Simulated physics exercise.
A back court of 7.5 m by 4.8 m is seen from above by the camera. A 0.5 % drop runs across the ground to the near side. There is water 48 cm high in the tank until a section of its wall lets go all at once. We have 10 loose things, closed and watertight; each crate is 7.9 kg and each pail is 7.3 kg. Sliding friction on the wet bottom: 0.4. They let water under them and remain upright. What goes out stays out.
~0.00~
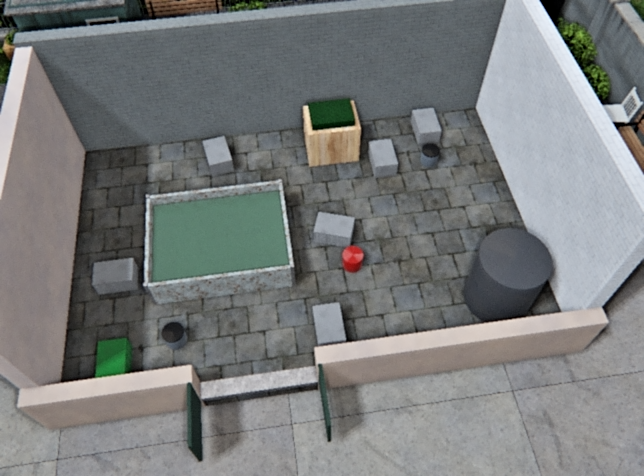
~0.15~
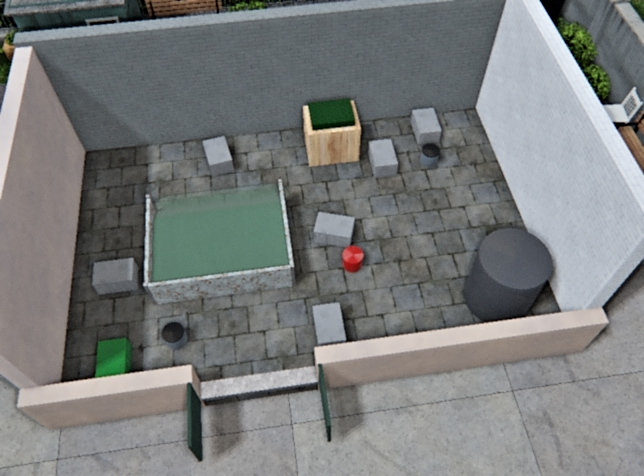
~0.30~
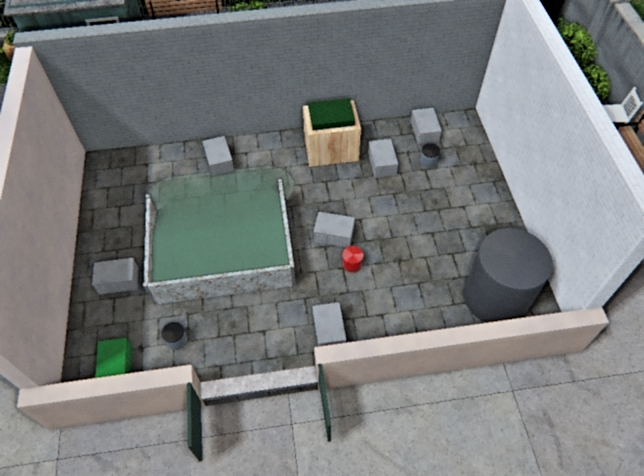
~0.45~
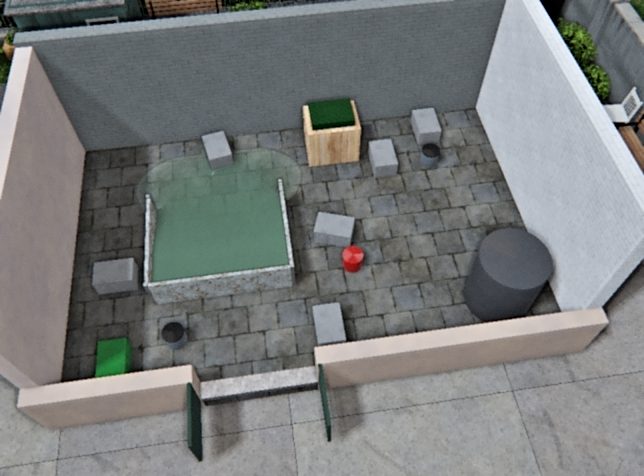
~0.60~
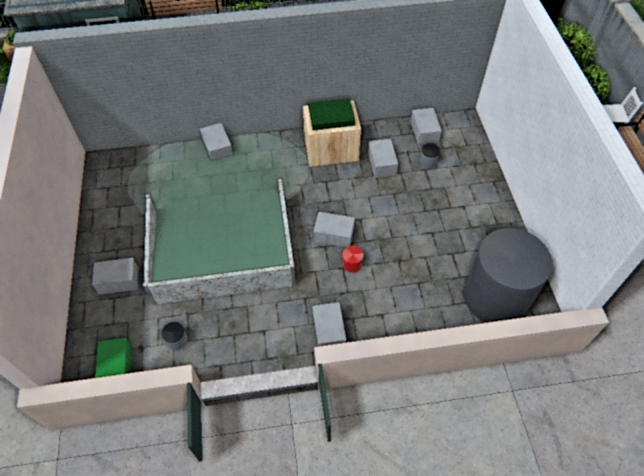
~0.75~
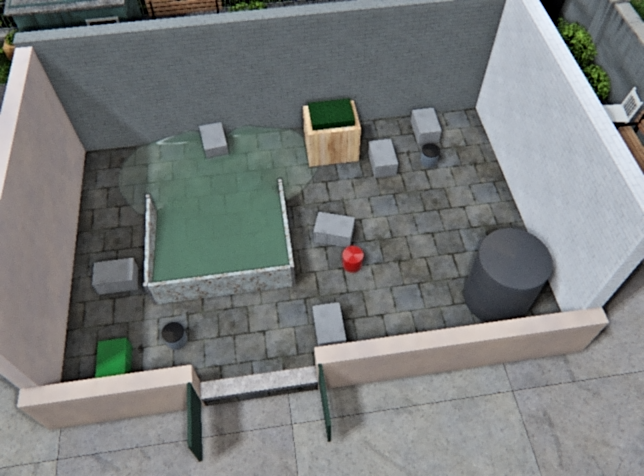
The video shows a walled courtyard from above as greenish water spreads from the far side of a stone-edged pool across the paving, reaching a gray block near the back wall and shifting it slightly while the other objects stay still.
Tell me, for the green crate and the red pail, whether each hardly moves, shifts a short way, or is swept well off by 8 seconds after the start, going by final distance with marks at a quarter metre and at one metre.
The green crate is swept well off, the red pail hardly moves.
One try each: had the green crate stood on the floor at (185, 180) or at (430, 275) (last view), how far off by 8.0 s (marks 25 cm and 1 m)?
One try each gives this: It wanders off a long way, then it goes a little way.
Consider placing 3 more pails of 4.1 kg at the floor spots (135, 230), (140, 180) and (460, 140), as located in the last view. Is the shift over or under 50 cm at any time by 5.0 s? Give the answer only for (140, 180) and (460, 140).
Beyond the mark, beyond the mark.
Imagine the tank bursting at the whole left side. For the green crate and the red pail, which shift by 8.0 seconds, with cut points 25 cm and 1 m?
In that case the green crate winds up well away while the red pail does not really move.
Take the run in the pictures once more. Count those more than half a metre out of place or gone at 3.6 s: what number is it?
By that point, 3.
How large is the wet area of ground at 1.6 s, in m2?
Wet: Near 10.5 m2.
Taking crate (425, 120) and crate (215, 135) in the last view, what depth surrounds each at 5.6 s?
Around 5 cm and 9 cm.
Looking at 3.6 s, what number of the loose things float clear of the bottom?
Count: 2.
After 1.6 s the green crate is near (111, 359), 0.0 m from its start, aground; the red pail is near (353, 255), 0.0 m from its start, aground; 0 of 10 are out; 1 afloat.
After 3.6 s the green crate is near (111, 359), 0.0 m from its start, aground; the red pail is near (354, 256), 0.0 m from its start, aground; 0 of 10 are out; 2 afloat.
After 5.6 s the green crate is near (155, 357), 0.6 m from its start, afloat; the red pail is near (356, 259), 0.1 m from its start, aground; 0 of 10 are out; 4 afloat.
After 8.0 s the green crate is near (307, 326), 2.8 m from its start, afloat; the red pail is near (356, 259), 0.1 m from its start, aground; 0 of 10 are out; 6 afloat.
